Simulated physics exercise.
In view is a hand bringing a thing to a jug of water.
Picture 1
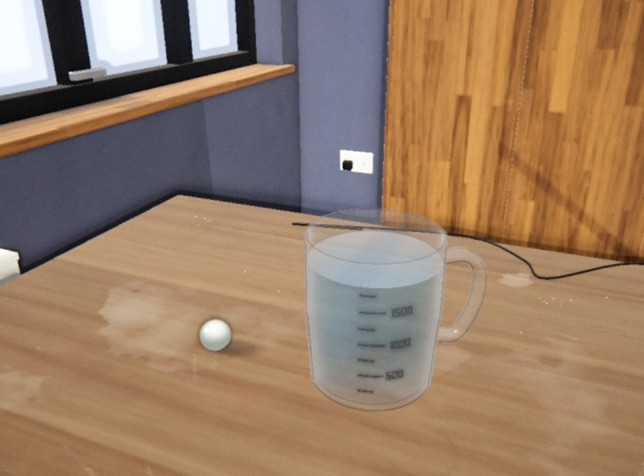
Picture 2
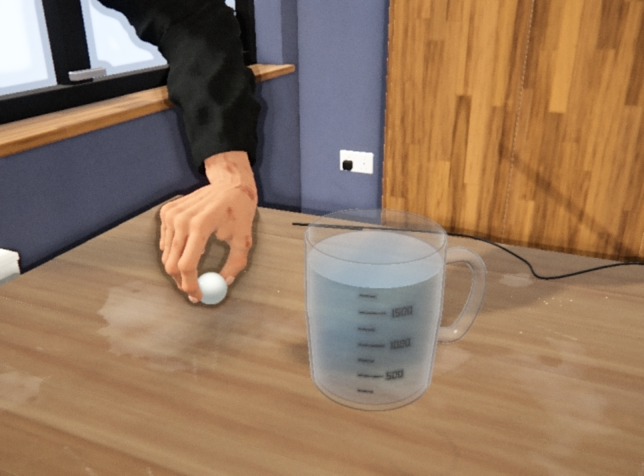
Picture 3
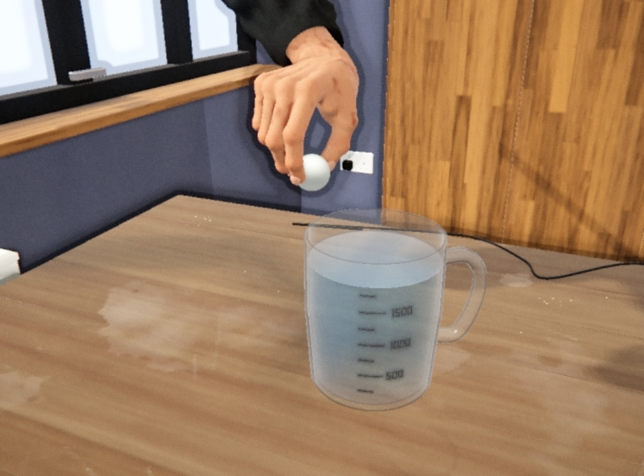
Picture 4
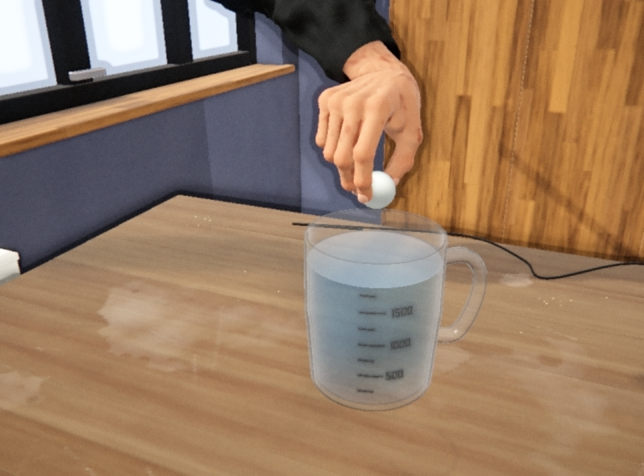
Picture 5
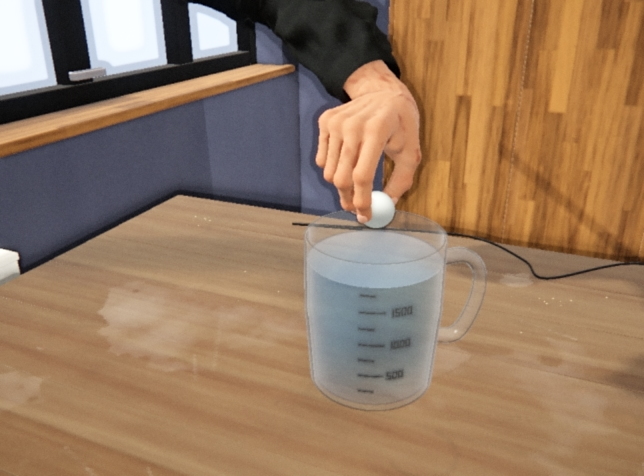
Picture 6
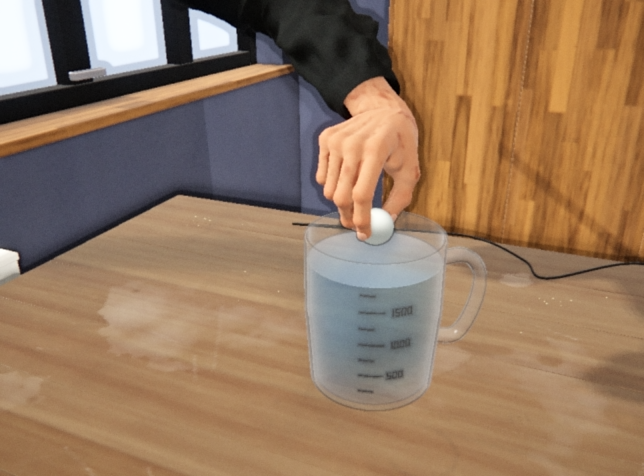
A hand picks up a small ball and lowers it into the top of a jug of water.
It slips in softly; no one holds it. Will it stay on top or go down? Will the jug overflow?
Water - it goes under. Jug - nothing spills.
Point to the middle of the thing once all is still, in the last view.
Its centre settles around (371, 353).
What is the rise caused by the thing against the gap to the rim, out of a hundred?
Around 10 percent.
Shortly, the steel ball enters the water; the jug is nearly full.
Then, the steel ball goes on down; the jug is nearly full.
At the finish, the steel ball is at the bottom; the jug is nearly full; no mess.
